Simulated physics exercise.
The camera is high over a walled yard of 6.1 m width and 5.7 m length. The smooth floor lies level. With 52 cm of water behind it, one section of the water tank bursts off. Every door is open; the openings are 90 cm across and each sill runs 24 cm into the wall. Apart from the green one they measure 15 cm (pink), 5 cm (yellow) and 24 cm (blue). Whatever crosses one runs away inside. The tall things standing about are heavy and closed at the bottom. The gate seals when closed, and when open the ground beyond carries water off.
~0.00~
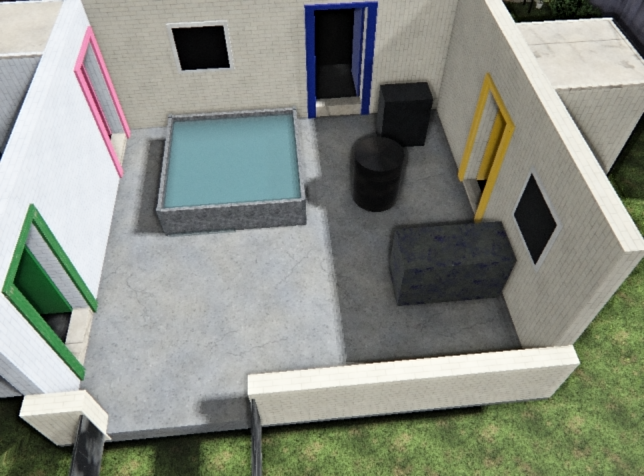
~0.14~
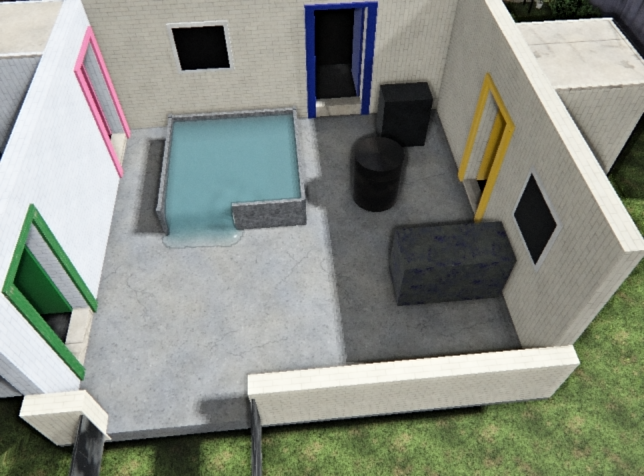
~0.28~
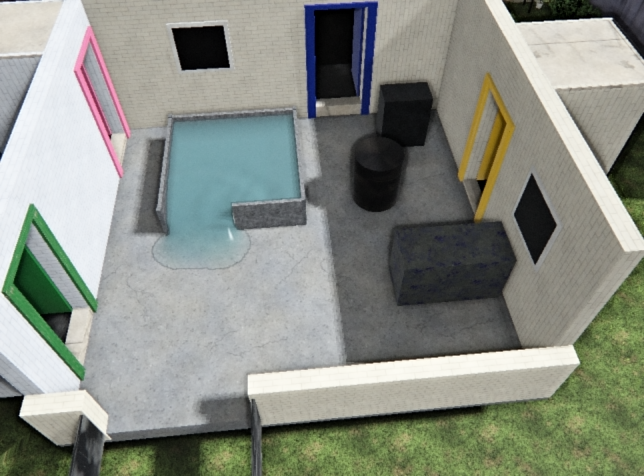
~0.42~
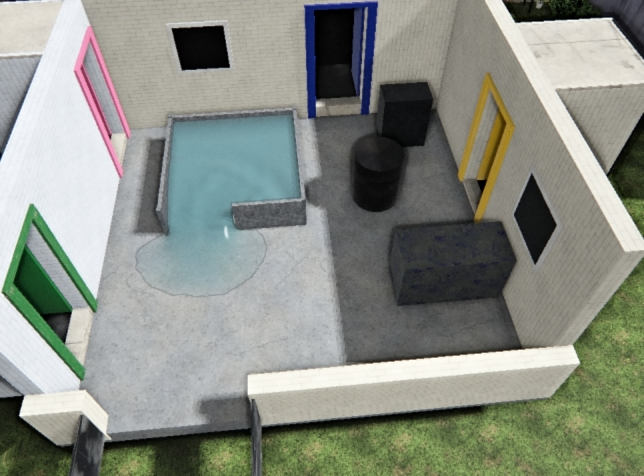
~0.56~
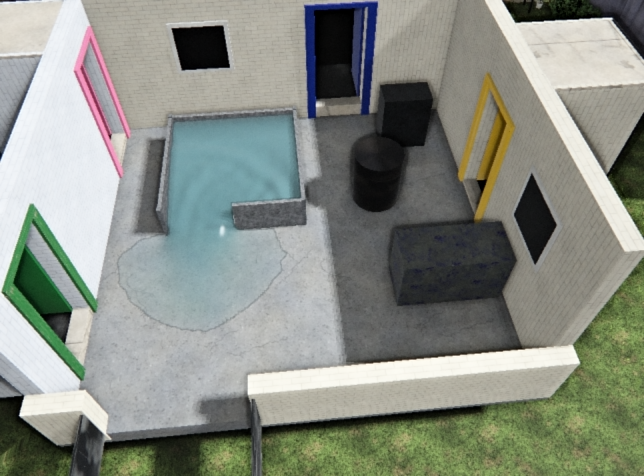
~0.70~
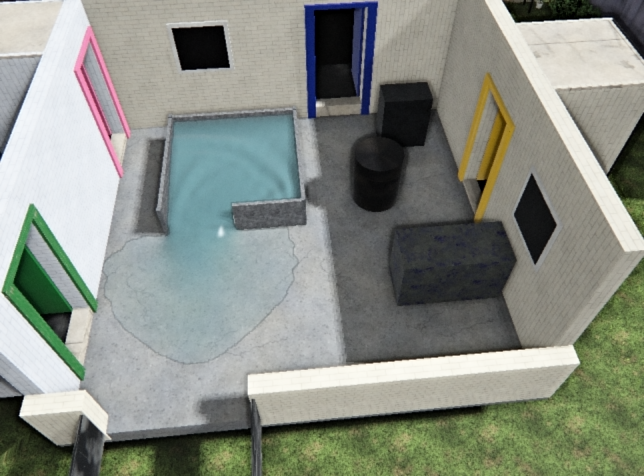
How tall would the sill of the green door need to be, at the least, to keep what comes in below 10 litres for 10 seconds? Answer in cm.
Some 14.5 cm above the ground.
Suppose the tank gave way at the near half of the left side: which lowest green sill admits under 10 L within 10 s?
About 5.0 cm.
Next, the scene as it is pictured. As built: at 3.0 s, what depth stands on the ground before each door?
In cm: Green 17, pink 0, yellow 0, blue 0.
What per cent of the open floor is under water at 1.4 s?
About 30 per cent.
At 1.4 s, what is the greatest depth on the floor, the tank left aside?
Roughly 32 cm.
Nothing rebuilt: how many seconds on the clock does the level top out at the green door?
At about 1.6 s.
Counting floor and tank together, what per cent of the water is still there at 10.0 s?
Some 50 per cent remains.
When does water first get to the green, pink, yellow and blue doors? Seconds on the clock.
Green 1.1 s, pink 6.5 s, yellow not in the 10 s, blue not in the 10 s.
After 1.4 s water covers 30 % of the floor, deepest (32 cm) near (186, 236); 12 cm at the green door, 0 litres in over its 16 cm sill.
After 3.0 s water covers 40 % of the floor, deepest (26 cm) near (96, 377); 17 cm at the green door, 2 litres in over its 16 cm sill.
After 10.0 s water covers 65 % of the floor, deepest (8 cm) near (486, 308); 6 cm at the green door, 5 litres in over its 16 cm sill.
At the green door as built, the water arrived by 1.1 s and peaked near 18 cm at 1.6 s.
With a sill of 13.5 cm, 15 litres would have come in within the 10 s; with 16 cm, 5 litres. So under 10 litres takes about 14.5 cm.
